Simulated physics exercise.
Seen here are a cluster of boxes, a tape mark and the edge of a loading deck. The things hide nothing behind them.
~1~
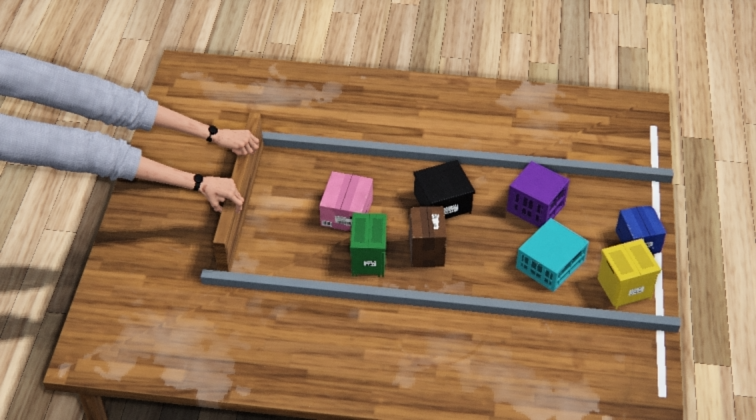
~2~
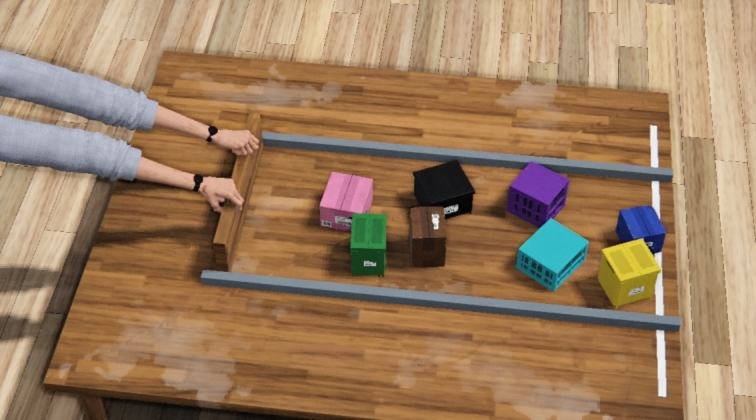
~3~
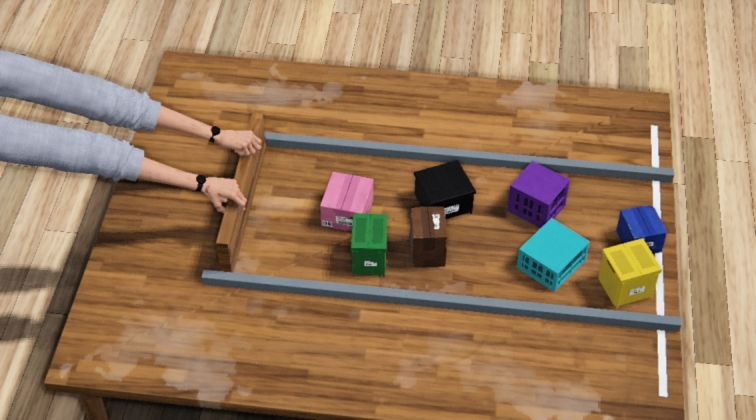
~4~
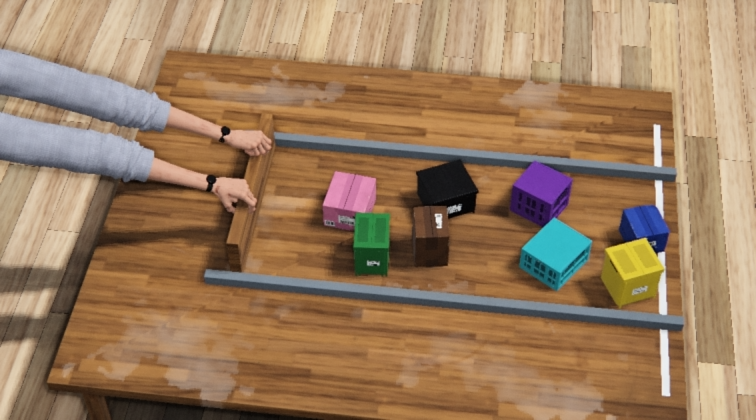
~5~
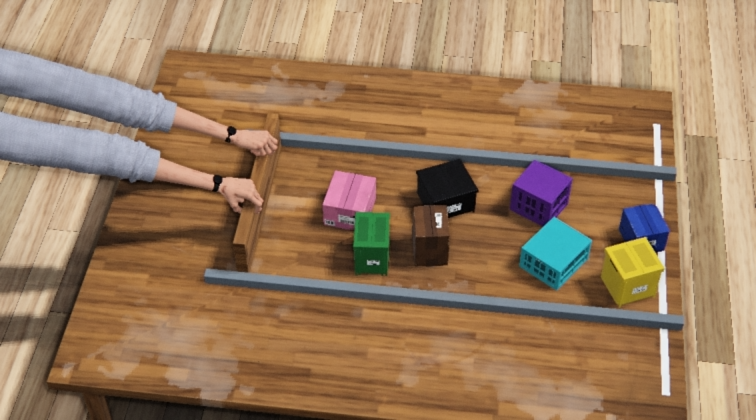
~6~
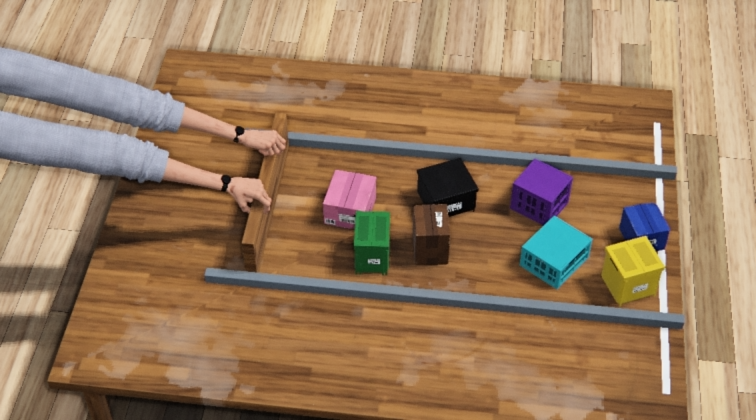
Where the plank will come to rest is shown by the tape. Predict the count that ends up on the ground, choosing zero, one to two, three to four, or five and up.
The count is five and up.
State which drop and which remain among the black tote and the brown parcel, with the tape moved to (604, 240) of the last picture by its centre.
The black tote remains in place, the brown parcel remains in place.
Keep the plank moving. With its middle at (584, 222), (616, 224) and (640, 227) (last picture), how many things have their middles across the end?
Place by place: 3, 4 and 6.
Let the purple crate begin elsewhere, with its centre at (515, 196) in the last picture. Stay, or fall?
In that case it ends up off.
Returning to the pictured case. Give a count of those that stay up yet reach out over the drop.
Answer: 1.
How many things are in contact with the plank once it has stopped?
Number: 1.
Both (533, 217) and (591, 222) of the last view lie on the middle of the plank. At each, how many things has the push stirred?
The counts are 8 and 8.
A little later, none off yet; blue parcel at rest near (644, 229); yellow tote at rest near (632, 272); turquoise crate at rest near (556, 252).
Next, none off yet; blue parcel at rest near (644, 229); yellow tote at rest near (633, 272); turquoise crate shifted a little near (584, 251).
Later still, one off so far; blue parcel dropping near (708, 254); yellow tote tilted well over near (706, 289); turquoise crate shifted well along near (670, 240).
When it is over, the number that fall off is five or more; down, pink parcel, brown parcel, black tote, purple crate, turquoise crate, yellow tote and blue parcel.
